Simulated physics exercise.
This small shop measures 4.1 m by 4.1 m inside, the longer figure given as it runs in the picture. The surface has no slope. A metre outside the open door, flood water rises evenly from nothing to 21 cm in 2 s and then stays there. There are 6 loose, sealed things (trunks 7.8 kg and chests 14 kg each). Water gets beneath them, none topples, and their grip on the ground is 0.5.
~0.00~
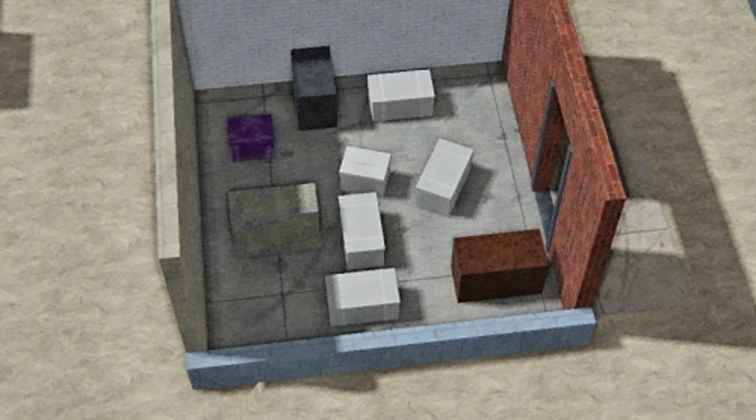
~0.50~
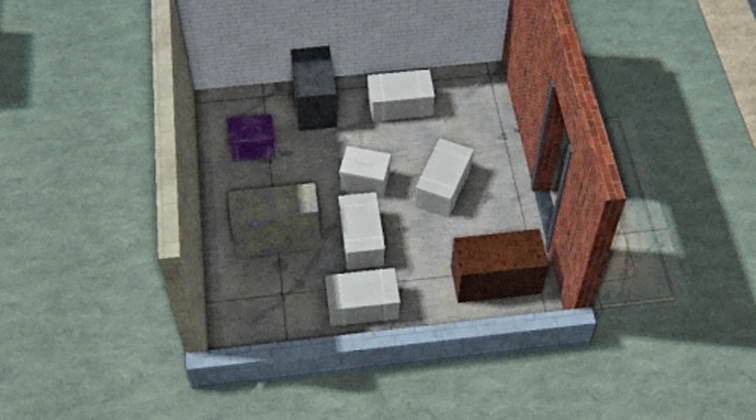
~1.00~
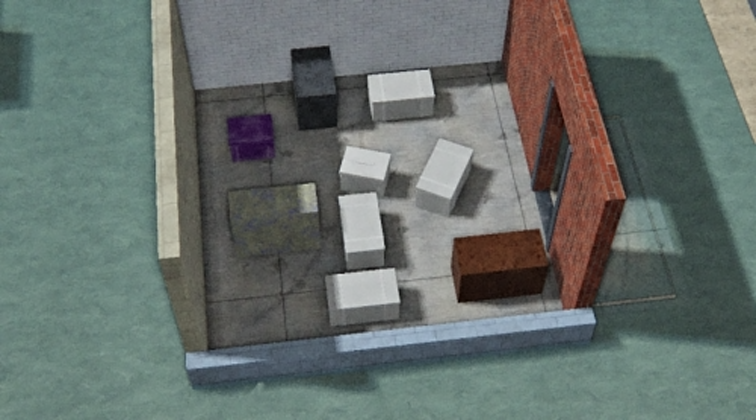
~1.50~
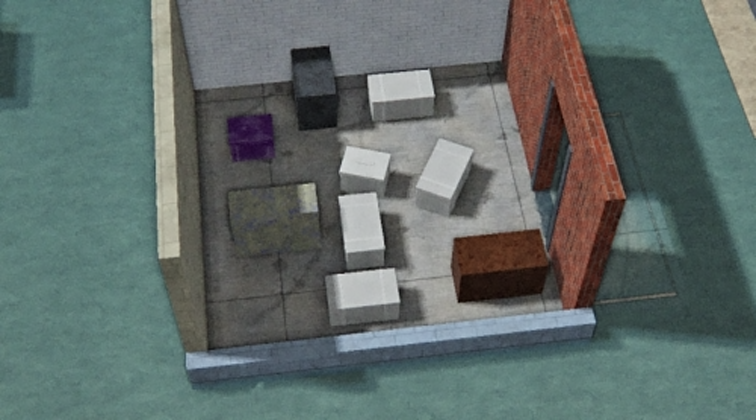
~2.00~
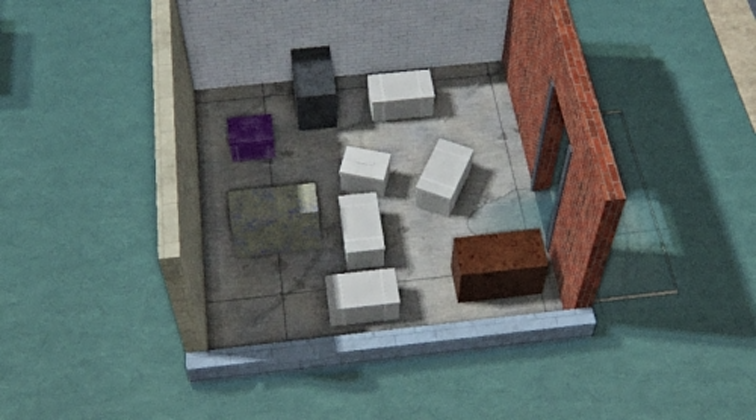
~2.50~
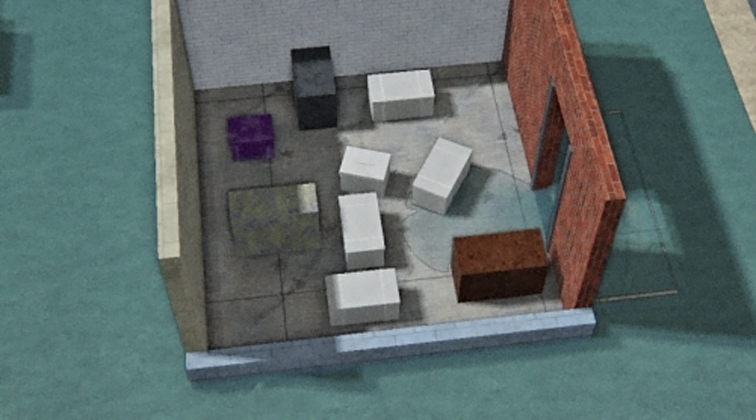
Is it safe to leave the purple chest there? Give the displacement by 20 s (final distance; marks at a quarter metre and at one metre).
Purple chest slides a little.
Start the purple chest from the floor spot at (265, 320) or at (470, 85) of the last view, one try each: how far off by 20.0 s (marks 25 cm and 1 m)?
In that order: It travels far; it travels far.
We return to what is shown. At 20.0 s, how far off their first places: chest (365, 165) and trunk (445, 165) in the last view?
In turn: 5 cm, 150 cm.
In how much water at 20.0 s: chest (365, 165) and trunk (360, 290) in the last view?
About 12 and 13 cm.
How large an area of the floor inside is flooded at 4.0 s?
Some 8.5 m2.
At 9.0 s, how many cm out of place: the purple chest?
Roughly 30 cm by then.
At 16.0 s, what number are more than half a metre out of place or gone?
By then 6.
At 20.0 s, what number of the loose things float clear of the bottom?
6 of them.
After 4.0 s the purple chest is near (250, 129), 0.0 m from its start, aground; 2 afloat.
After 9.0 s the purple chest is near (242, 110), 0.3 m from its start, afloat; 6 afloat.
After 16.0 s the purple chest is near (223, 152), 0.5 m from its start, afloat; 6 afloat.
After 20.0 s the purple chest is near (254, 173), 0.8 m from its start, afloat; 6 afloat.
